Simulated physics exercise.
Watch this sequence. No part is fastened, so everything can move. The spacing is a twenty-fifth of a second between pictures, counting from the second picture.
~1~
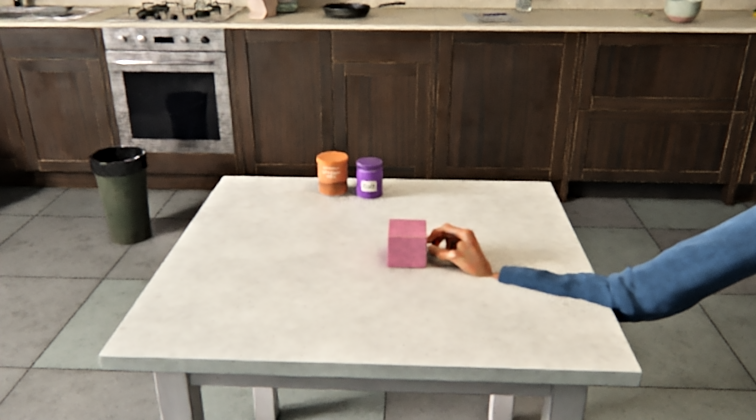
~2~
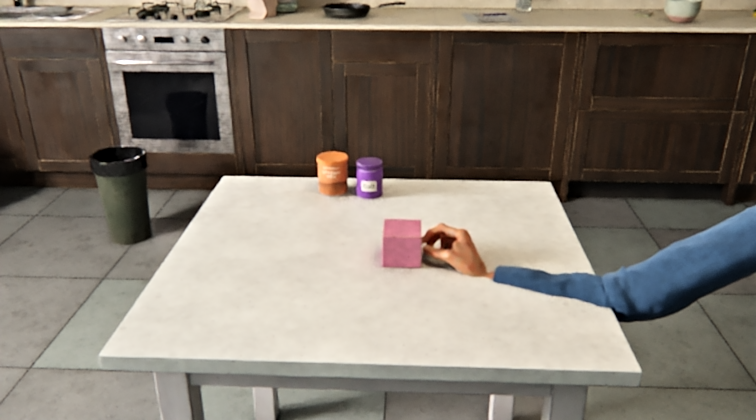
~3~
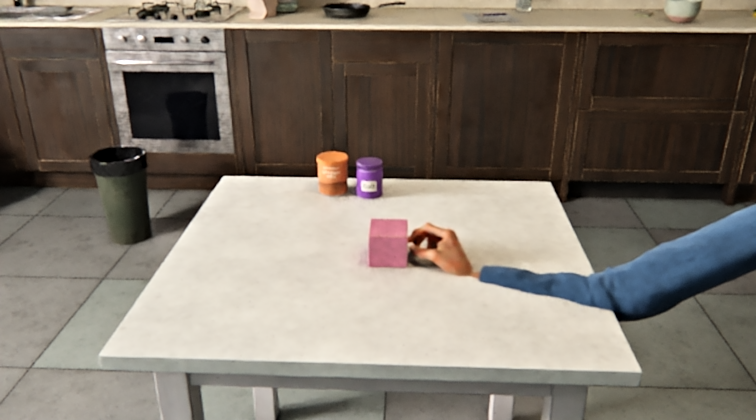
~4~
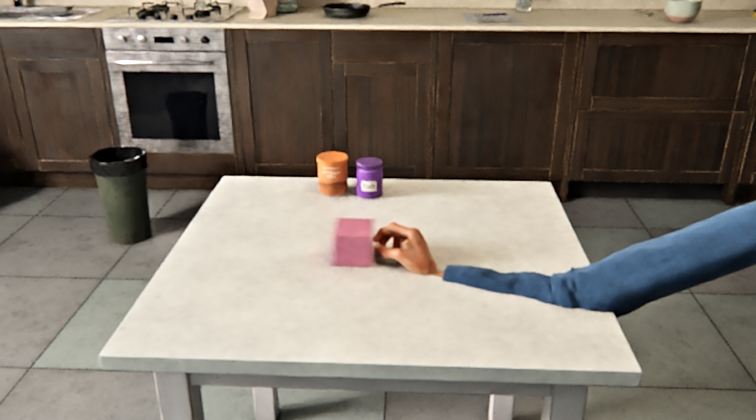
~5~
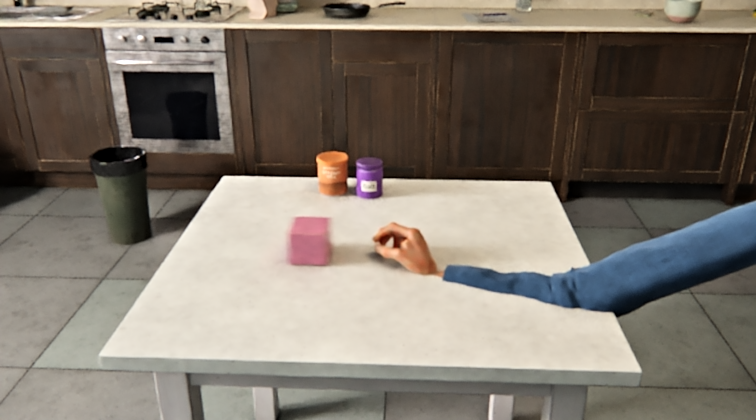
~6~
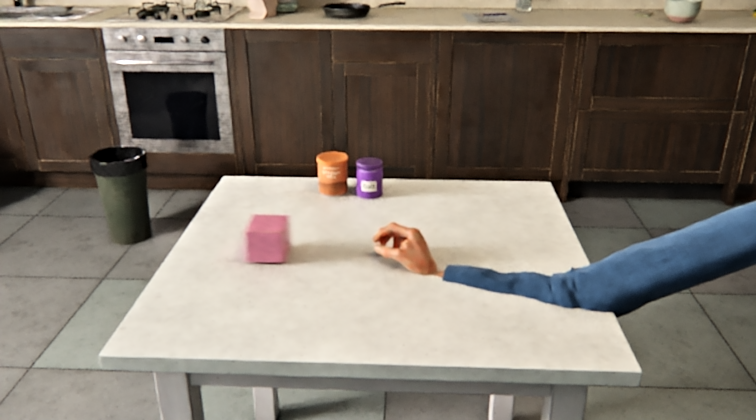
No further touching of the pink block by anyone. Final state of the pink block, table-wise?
My guess is that it does leave the table.
Then, 0.20 s on from there, pink block now off the table.
Then, 0.50 s on from there, things are still on the move.
In the end, off the table, pink block.
